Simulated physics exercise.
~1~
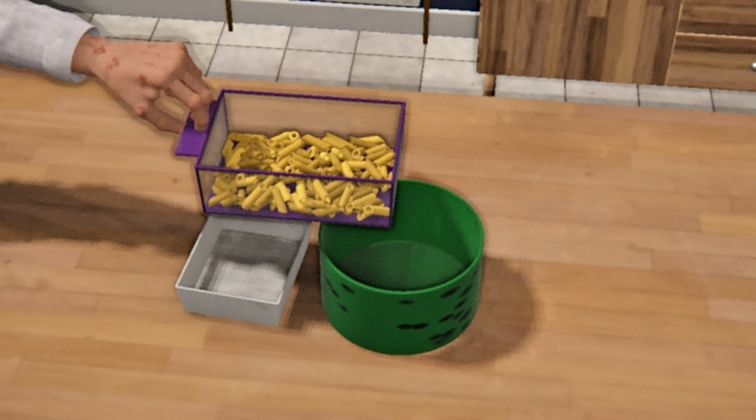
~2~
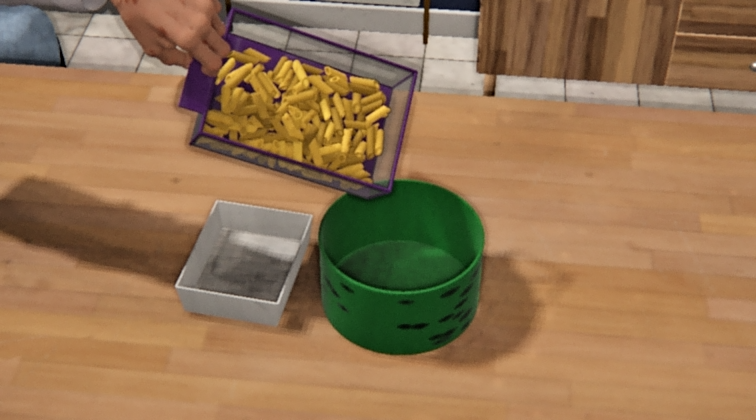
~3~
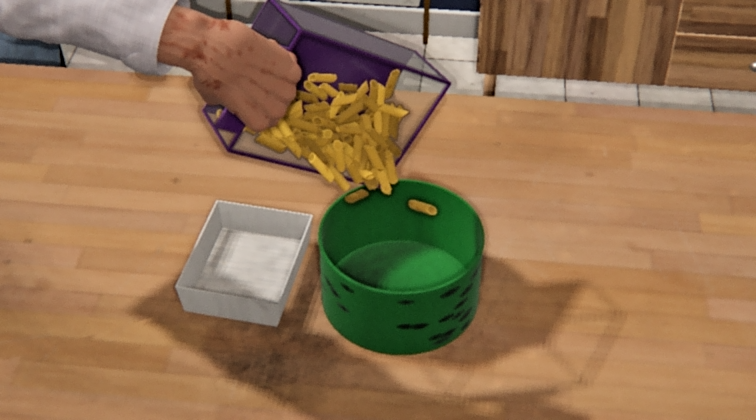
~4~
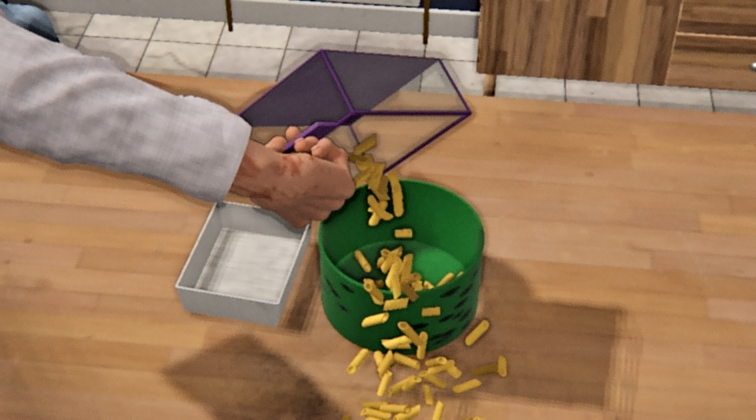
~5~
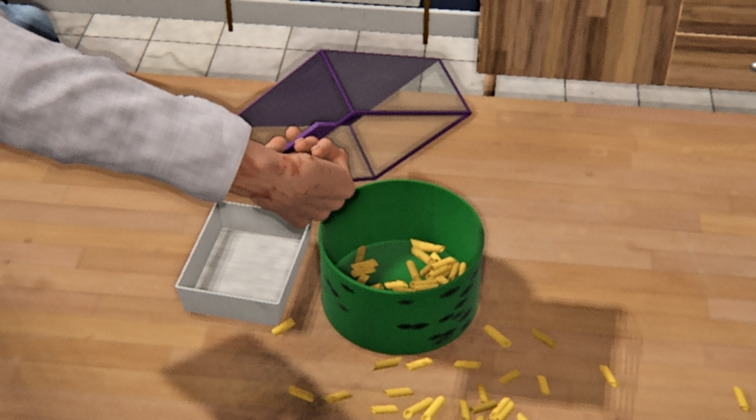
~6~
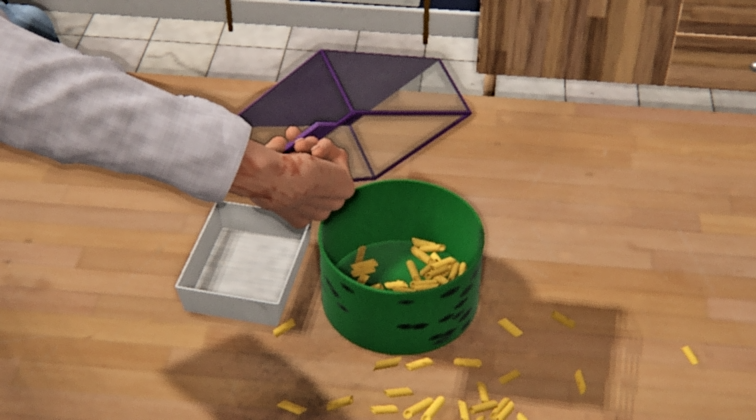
The video shows a hand lifting and steadily tipping a clear, purple-edged box of dry pasta over a green pot beside a white tin on a wooden table, until the box is empty, with most pieces in the pot and the rest scattered on the tabletop.
